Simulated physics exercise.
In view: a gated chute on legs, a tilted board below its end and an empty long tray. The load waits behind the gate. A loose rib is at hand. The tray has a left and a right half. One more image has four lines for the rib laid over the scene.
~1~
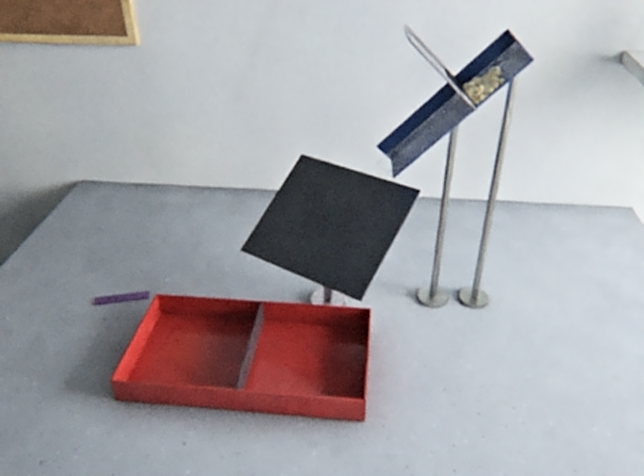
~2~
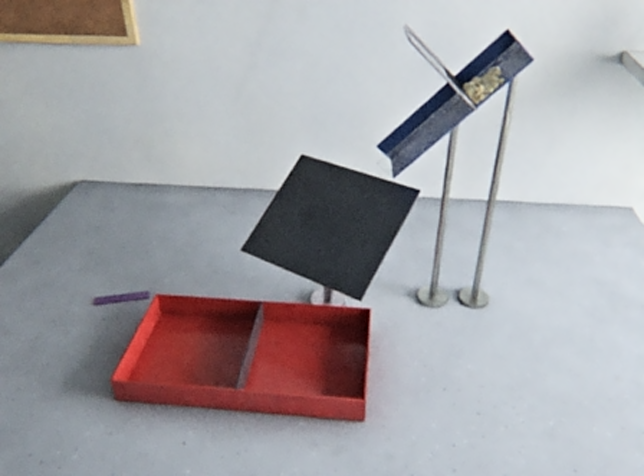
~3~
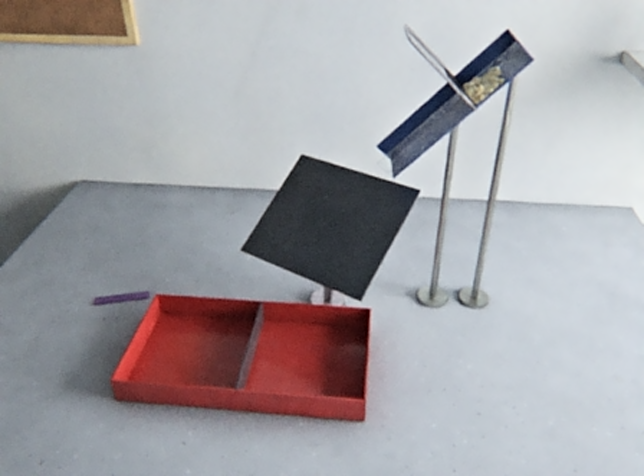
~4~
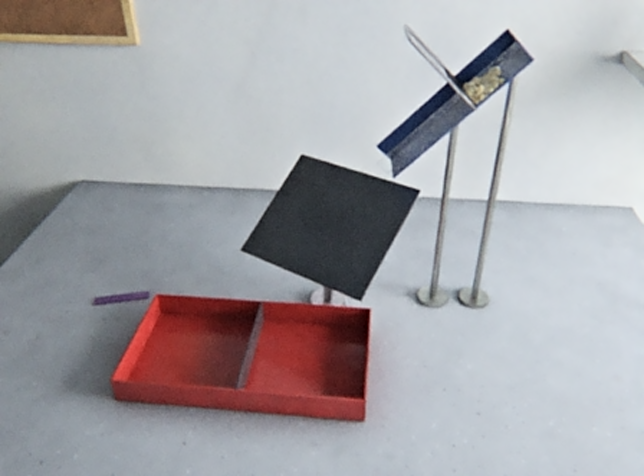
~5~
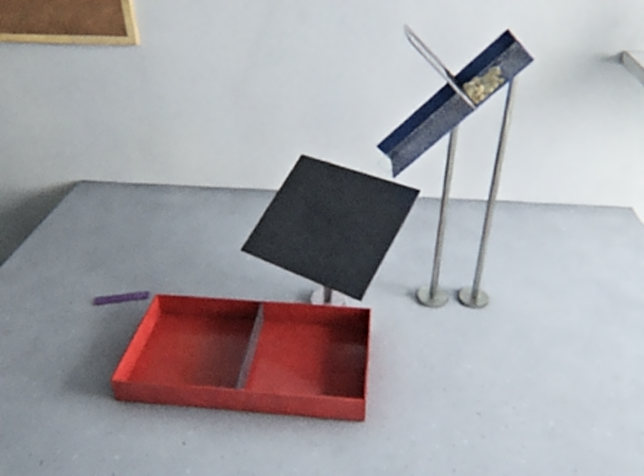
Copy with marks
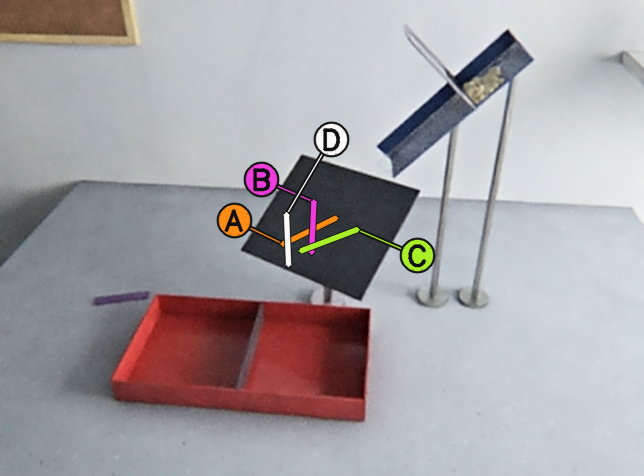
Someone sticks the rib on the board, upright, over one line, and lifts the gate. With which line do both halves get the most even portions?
Take A.
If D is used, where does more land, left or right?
The right half.
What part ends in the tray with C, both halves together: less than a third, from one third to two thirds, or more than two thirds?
Line C gives more than two thirds.
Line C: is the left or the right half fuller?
More lands on the left.
On the marked copy, line A from (335, 218) to (283, 243); line B from (313, 201) to (311, 252); line C from (357, 229) to (301, 250); line D from (286, 214) to (288, 264).
Choosing A, of what is caught, about half in the left half, about half in the right.
Choosing B, of what is caught, a small part in the left half, nearly all in the right.
Choosing C, of what is caught, all in the left half, none in the right.
Choosing D, of what is caught, a small part in the left half, nearly all in the right.
